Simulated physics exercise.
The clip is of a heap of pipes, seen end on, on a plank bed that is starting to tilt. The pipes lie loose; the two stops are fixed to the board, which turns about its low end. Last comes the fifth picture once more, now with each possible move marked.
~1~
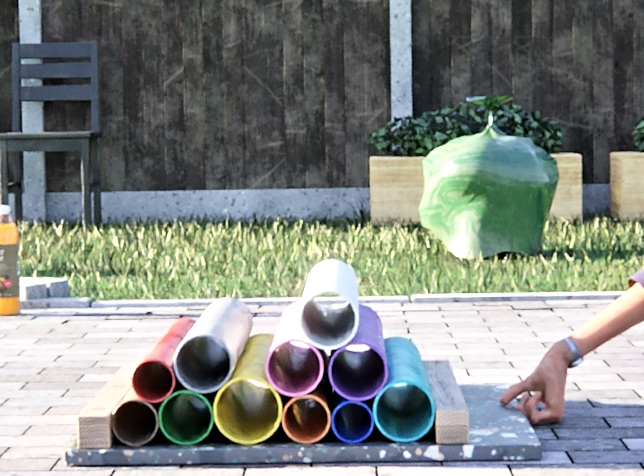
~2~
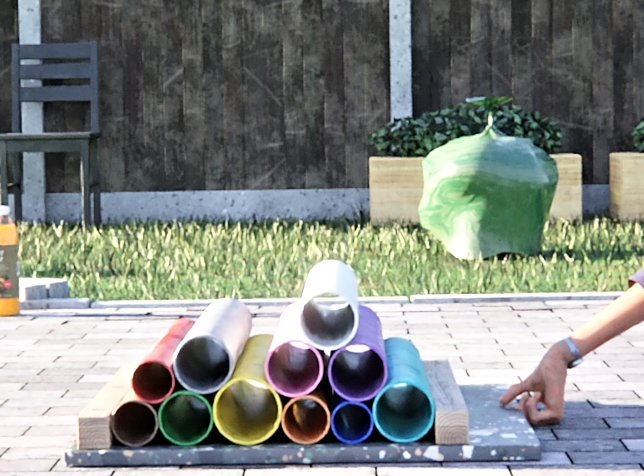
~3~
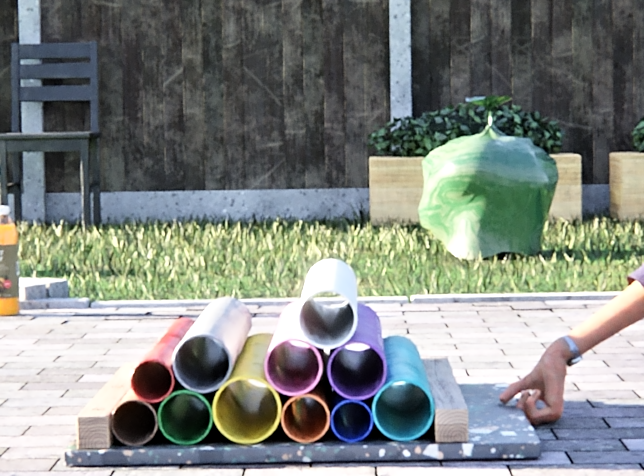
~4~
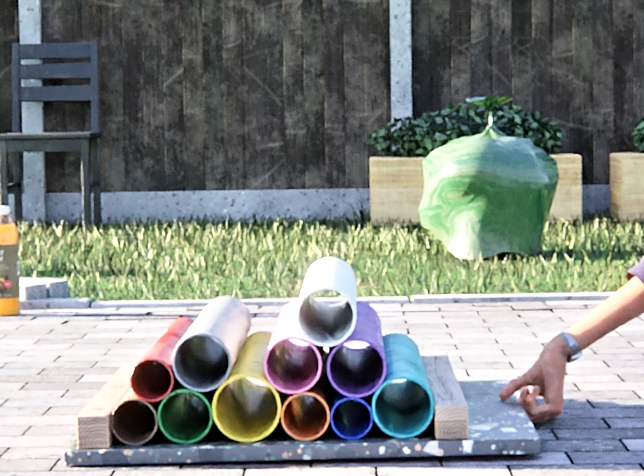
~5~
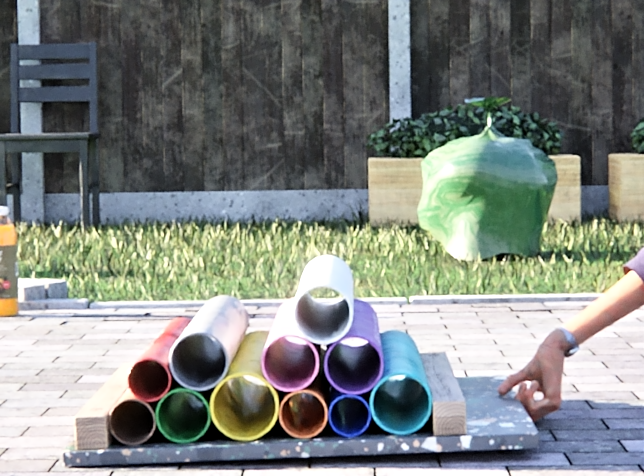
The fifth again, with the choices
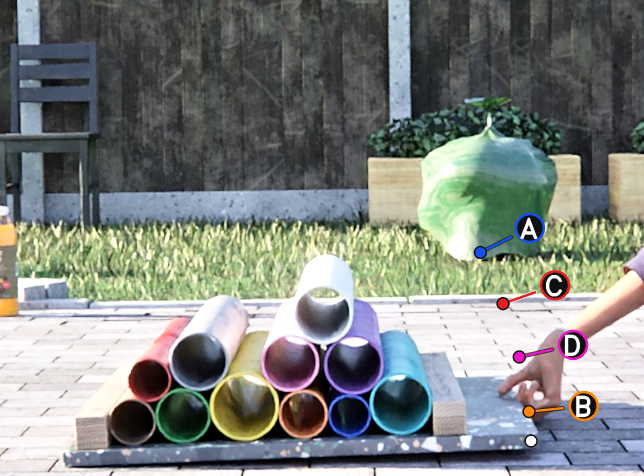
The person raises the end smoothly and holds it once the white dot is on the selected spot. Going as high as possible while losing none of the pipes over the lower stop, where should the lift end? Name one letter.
Stop at C.
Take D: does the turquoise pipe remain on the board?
Yes.
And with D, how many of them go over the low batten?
At D the number is none.
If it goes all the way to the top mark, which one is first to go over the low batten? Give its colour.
It is the red one.
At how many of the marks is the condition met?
The number is three.
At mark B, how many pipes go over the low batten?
With B, none.
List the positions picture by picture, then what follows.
Green pipe (186, 418); yellow pipe (248, 410); orange pipe (306, 419), in the first frame.
Orange pipe (306, 420); blue pipe (352, 422), in the second frame.
Board (306, 405); turquoise pipe (404, 410); purple pipe (357, 370); red pipe (152, 380), in the third frame.
Board (307, 403); green pipe (186, 416), in the fourth frame.
Board (305, 401); green pipe (184, 416), in the fifth frame.
On the copy, A at (481, 253); B at (529, 412); C at (503, 304); D at (520, 357); the white dot at (531, 441).
On C. First, board at 14°.
Then, board at 19°.
Finally, board at 19°, none over the low batten.
By contrast, A two over the low batten (red, grey); B none over the low batten; D none over the low batten.
